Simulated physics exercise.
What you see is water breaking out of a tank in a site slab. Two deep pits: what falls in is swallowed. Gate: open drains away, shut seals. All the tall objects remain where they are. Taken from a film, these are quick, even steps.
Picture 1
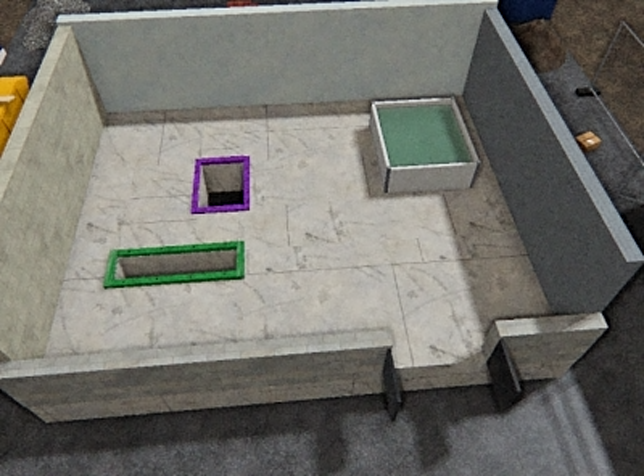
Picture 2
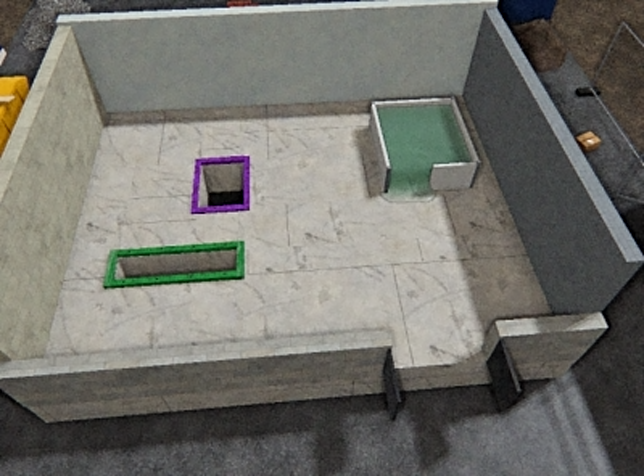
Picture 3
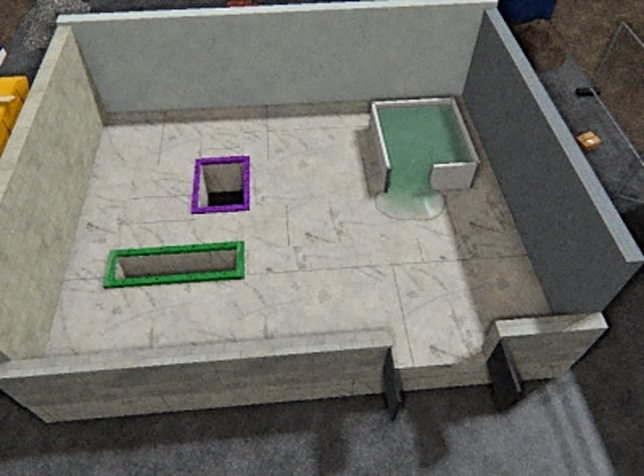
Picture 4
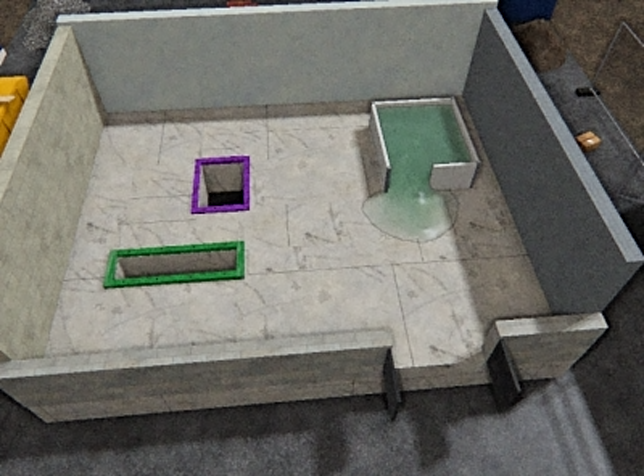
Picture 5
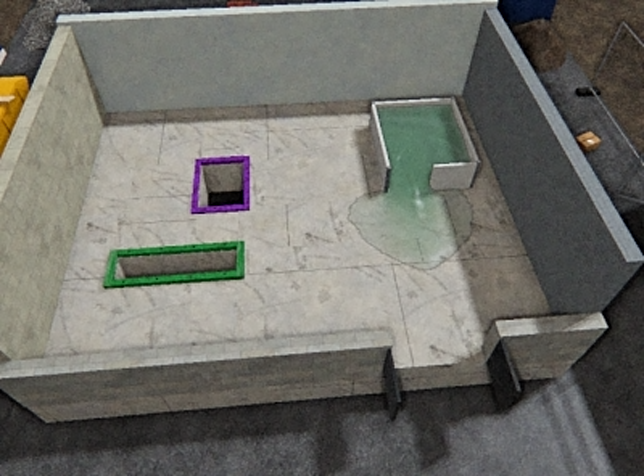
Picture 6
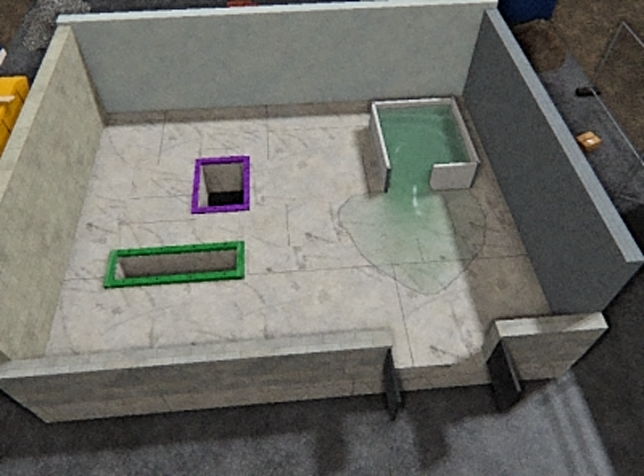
Pale green water sits still in a square tank at the back right of a walled slab, then pours out through a gap in the tank's front. It spreads over the floor as a rounded puddle, widening steadily toward the front wall, while the purple-rimmed and green-rimmed pits remain dry.
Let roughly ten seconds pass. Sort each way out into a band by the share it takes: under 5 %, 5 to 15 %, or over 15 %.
Shares: The gate takes over 15 %; the green pit takes under 5 %; the purple pit takes under 5 %.
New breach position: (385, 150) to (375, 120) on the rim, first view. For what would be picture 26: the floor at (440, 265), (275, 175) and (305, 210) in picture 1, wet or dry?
Unsoaked, then soaked, then soaked.
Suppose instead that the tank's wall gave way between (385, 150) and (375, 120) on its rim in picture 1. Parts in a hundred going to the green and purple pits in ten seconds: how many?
Green takes 0 in a hundred, purple takes 15 in a hundred.
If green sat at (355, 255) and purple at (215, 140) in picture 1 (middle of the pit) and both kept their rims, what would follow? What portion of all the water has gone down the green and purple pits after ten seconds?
Roughly: Green pit 20 %, purple pit 0 %.
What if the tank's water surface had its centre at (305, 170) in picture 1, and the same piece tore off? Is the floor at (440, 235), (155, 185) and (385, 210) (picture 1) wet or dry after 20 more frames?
Taking them as they were asked, they come out bone dry, bone dry, bone dry.
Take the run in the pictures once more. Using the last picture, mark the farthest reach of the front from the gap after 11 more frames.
The farthest wet spot is near (262, 363).
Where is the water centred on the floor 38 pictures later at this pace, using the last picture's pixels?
It is near (376, 240).
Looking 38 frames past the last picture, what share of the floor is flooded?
It comes out near 45 percent.
A moment on, water covers 20 % of the floor; the gate 1 %, the green pit 0 %, the purple pit 0 %.
Next, water covers 30 % of the floor; the gate 6 %, the green pit 0 %, the purple pit 0 %.
Then, water covers 35 % of the floor; the gate 15 %, the green pit 0 %, the purple pit 0 %.
Later, water covers 45 % of the floor; the gate 27 %, the green pit 0 %, the purple pit 0 %.
In the end, water covers 50 % of the floor; the gate 38 %, the green pit 0 %, the purple pit 0 %.
